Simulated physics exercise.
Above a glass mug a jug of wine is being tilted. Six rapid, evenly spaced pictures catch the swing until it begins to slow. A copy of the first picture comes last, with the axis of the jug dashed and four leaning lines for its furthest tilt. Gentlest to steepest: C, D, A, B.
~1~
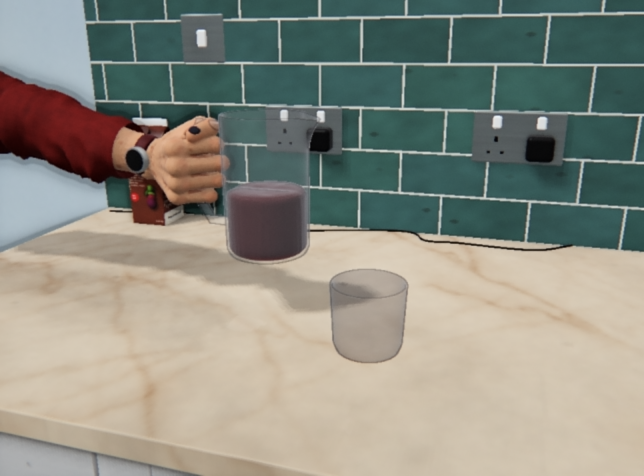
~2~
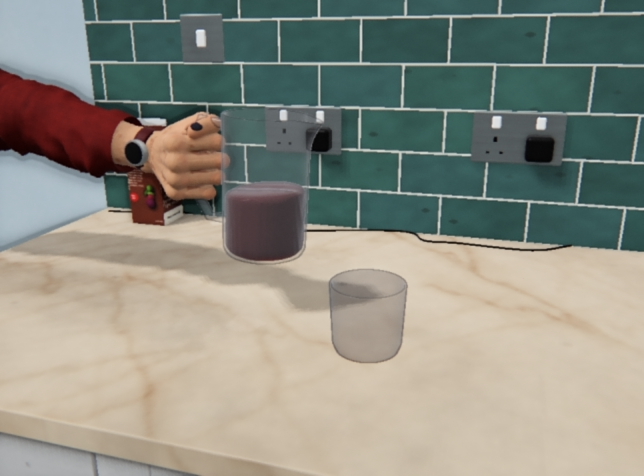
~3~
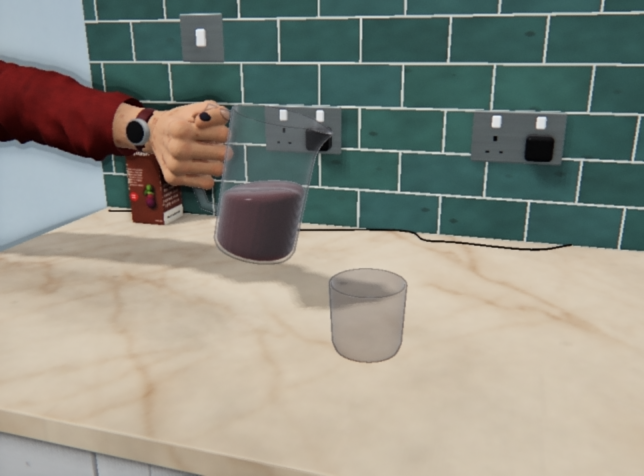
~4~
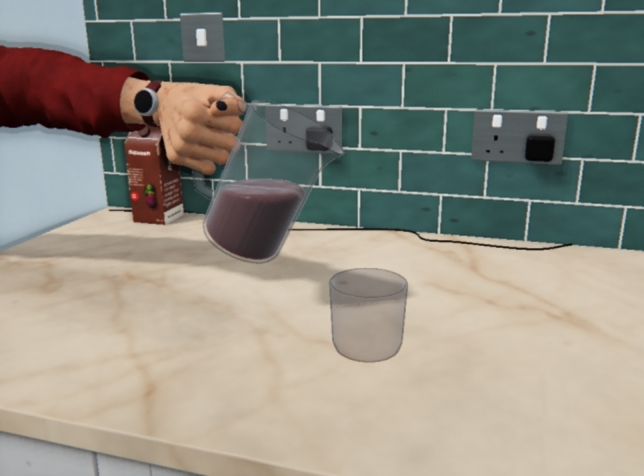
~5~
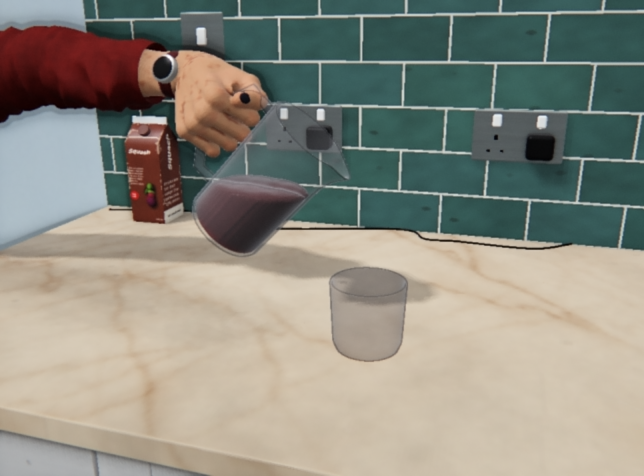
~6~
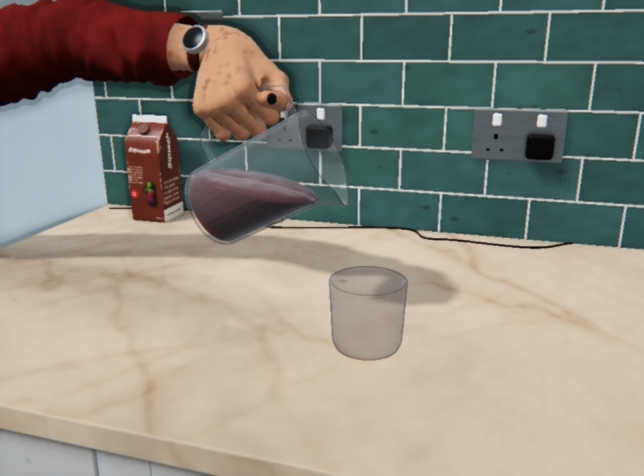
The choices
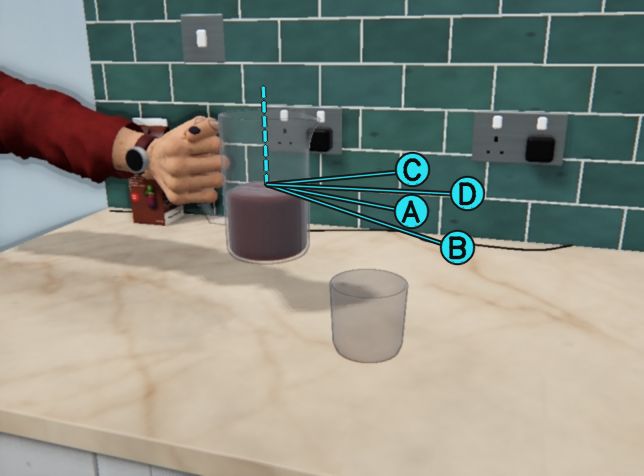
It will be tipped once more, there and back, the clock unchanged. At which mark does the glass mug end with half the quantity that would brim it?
Go for C.
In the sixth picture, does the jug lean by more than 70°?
No.
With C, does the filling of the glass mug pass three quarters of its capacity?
No, less.
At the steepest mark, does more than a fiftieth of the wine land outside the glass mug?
Yes, it does.
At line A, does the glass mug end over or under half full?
Over half.
In cyan, A at (394, 209); B at (440, 243); C at (395, 172); D at (450, 193).
For line A, the glass mug ends with about 82 % of what it can hold; 15 % of the wine is spilt.
For line B, the glass mug ends with about 84 % of what it can hold; 26 % of the wine is spilt.
For line C, the glass mug ends with about 49 % of what it can hold; 5 % of the wine is spilt.
For line D, the glass mug ends with about 66 % of what it can hold; 10 % of the wine is spilt.
